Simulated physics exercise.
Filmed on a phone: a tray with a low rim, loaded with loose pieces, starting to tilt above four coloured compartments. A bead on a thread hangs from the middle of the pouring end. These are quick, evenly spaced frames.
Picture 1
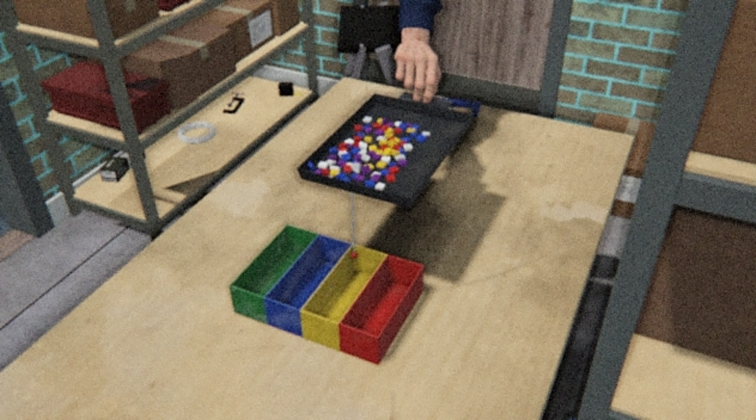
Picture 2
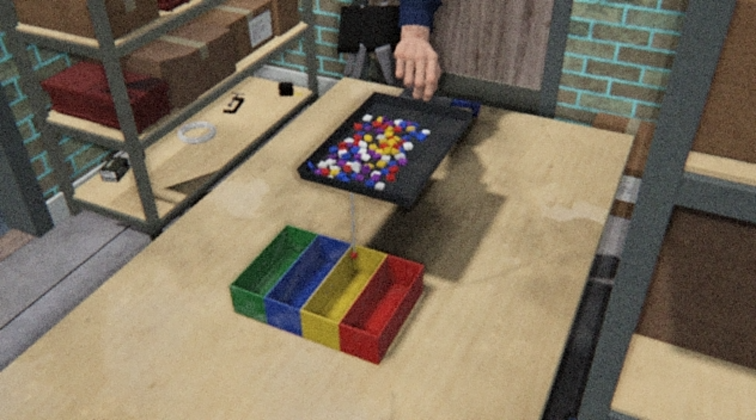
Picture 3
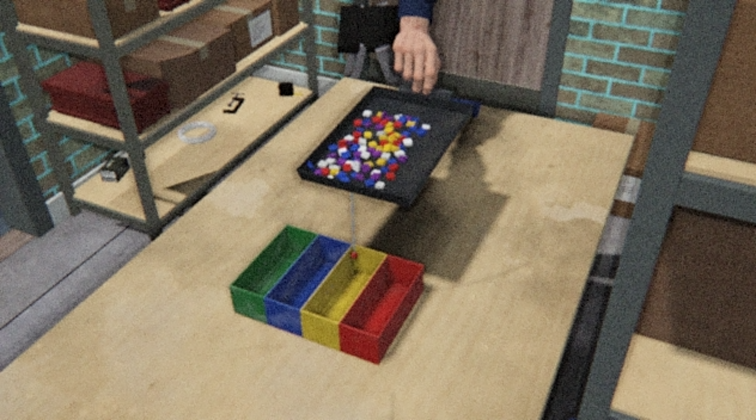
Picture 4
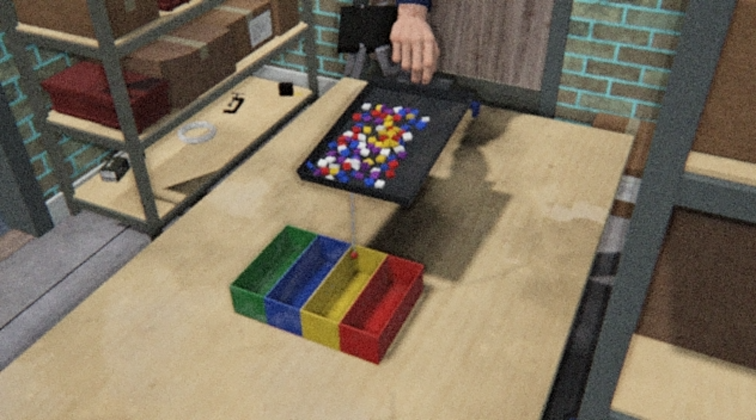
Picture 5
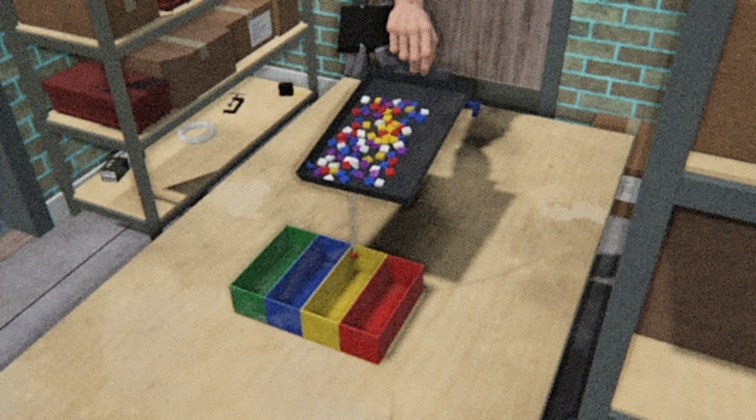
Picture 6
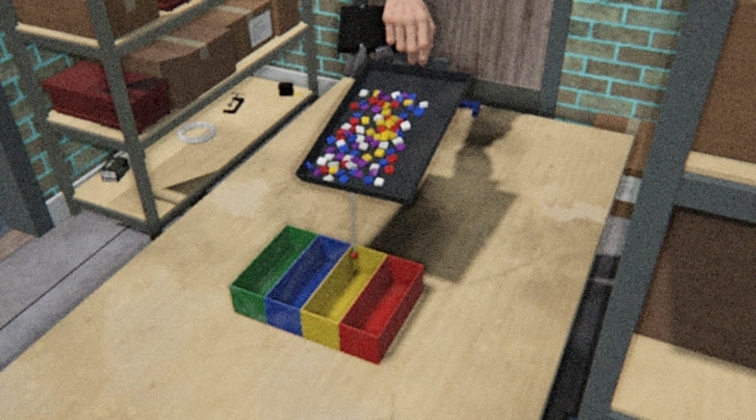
A hand in a dark sleeve is at the far end of a black, low-rimmed tray above a pale wooden table, seen from above in a room with shelves and teal-jointed brick walls. Small mosaic pieces in mixed colours lie in the tray, beyond green, blue, yellow and red compartments. The tray starts nearly level, then its far end gradually rises, the near-left corner lowest, while the camera stays still.
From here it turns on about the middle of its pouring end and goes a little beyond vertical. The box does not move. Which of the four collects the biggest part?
The blue one ends fullest.
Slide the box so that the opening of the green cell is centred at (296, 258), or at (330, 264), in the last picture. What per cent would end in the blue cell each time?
In turn 30 and 20 in a hundred.
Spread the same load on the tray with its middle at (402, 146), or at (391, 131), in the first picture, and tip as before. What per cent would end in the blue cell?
The first gives 40 %, the second 50 %.
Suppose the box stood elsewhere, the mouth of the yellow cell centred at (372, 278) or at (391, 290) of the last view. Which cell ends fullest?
One: The green one. Two: Green.
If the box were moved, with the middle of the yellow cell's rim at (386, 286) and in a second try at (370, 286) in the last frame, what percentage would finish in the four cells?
Roughly 80 per cent, and 90 per cent.
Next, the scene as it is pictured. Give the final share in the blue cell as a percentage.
It comes to 50 per cent or so.
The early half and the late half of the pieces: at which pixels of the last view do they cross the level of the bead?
The first part at (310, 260); the rest at (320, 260).
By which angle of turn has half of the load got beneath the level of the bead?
At about 110°.
Soon, tray tipped steeply; all on the tray.
A while on, tray tipped right over; about two thirds on the tray; a small part in the blue cell; a small part in the green cell; a stray few in the red cell; a stray few in the yellow cell; a small part falling or outside the box.
Towards the end, tray tipped past a quarter turn; about half in the blue cell; about a quarter in the yellow cell; about a quarter in the green cell; a small part in the red cell.
Finally, tray tipped past a quarter turn; about half in the blue cell; about a quarter in the yellow cell; about a quarter in the green cell; a small part in the red cell.
